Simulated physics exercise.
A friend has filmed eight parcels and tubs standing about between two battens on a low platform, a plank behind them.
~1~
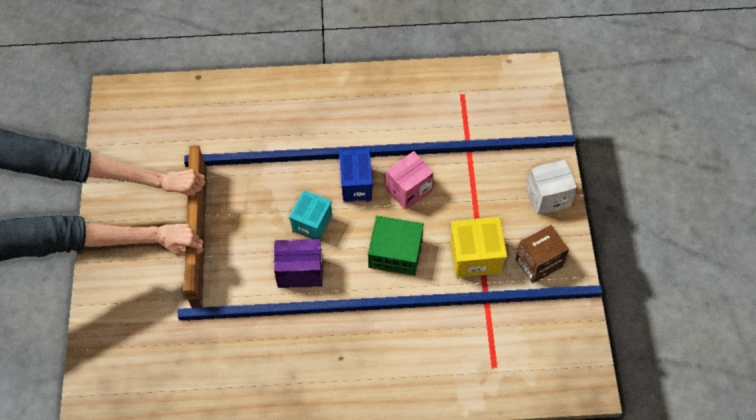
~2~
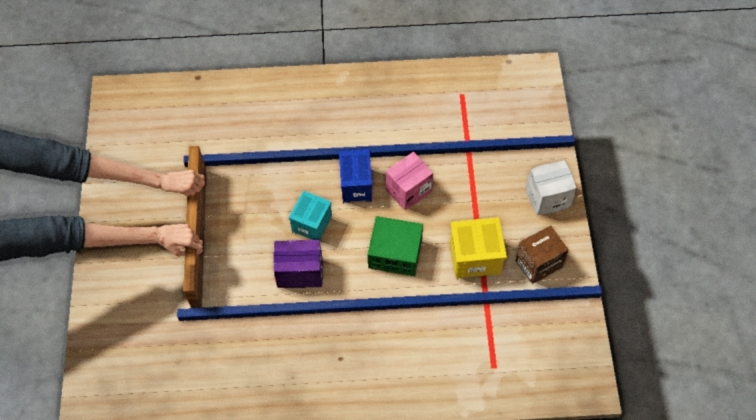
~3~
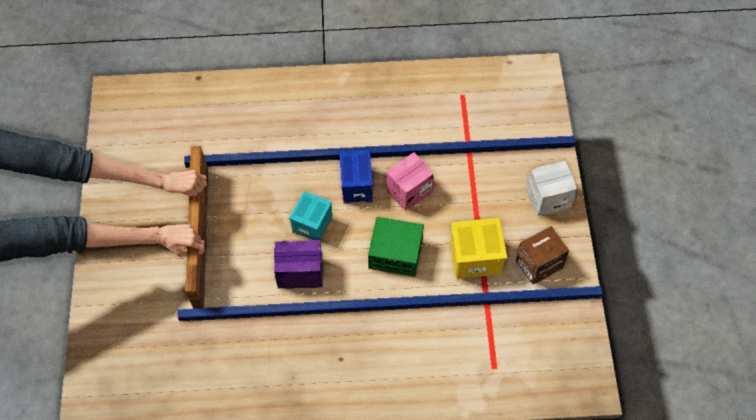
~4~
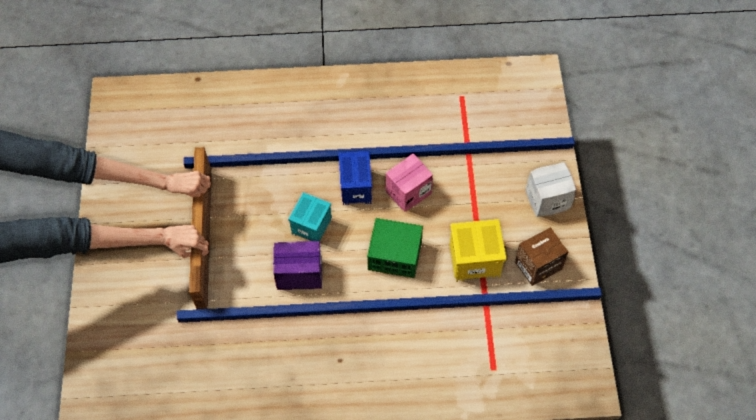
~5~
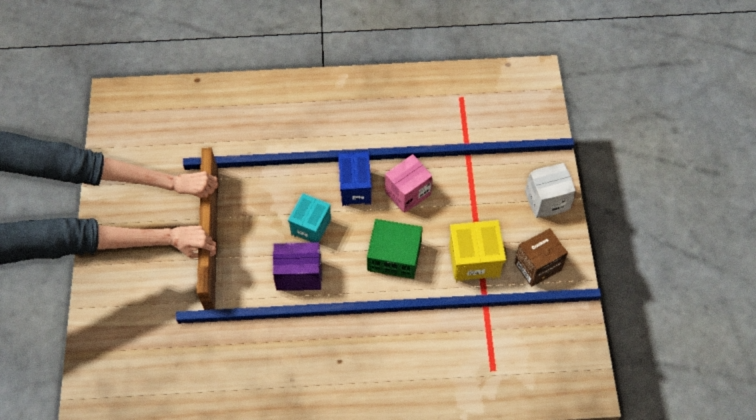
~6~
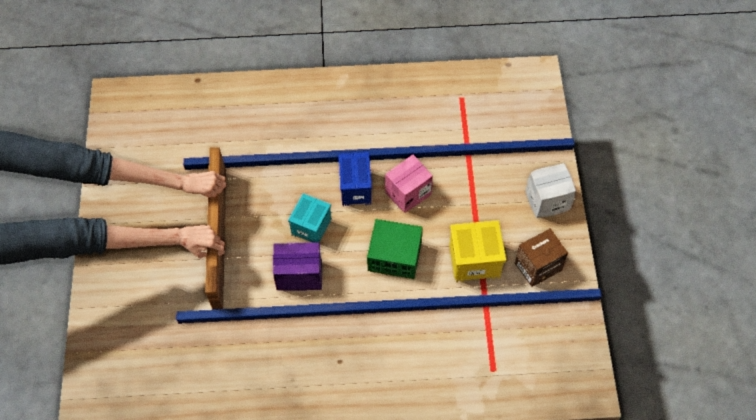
To begin with, two hands grip a wooden plank at the left end of a board, with eight coloured boxes scattered between two blue battens to its right. The hands then slide the plank slowly a short way right, still short of the boxes, which stay where they are.
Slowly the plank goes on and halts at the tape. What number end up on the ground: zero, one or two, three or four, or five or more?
Outcome: The number that fall off is one or two.
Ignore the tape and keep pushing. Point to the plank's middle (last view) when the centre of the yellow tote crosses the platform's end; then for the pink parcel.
Its middle is around (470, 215) and around (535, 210).
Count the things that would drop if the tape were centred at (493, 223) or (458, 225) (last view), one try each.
The counts: 2 and 1.
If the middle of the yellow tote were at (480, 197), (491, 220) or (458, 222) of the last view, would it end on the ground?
In turn it remains up; survives; survives.
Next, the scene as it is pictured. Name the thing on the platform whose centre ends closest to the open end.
Foremost is the white parcel.
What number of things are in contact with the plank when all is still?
That makes 3.
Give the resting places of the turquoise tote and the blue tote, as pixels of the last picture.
Near (492, 205) and (488, 172).
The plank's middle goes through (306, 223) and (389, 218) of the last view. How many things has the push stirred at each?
By then 2, and 7.
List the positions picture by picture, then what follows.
In the first picture, white parcel (551, 188); brown box (542, 255); yellow tote (477, 249); plank (196, 226); tape (477, 221).
In the second picture, brown box (541, 255); green crate (395, 246).
In the third picture, yellow tote (477, 250); pink parcel (410, 182).
In the fourth picture, white parcel (551, 190); turquoise tote (311, 219).
In the fifth picture, brown box (541, 258); purple parcel (298, 267).
In the sixth picture, white parcel (550, 191); brown box (541, 258); yellow tote (476, 252); plank (216, 227); tape (476, 224).
Early on, none off yet; white parcel at rest near (550, 191); brown box at rest near (541, 258); yellow tote at rest near (476, 252).
A while later, none off yet; white parcel at rest near (550, 191); brown box at rest near (541, 258); yellow tote travelled a little near (487, 253).
Further along, none off yet; white parcel at rest near (550, 191); brown box travelled about its own width near (596, 265); yellow tote travelled about its own width near (551, 253).
Finally, the number that fall off is one or two; lost, yellow tote and brown box.
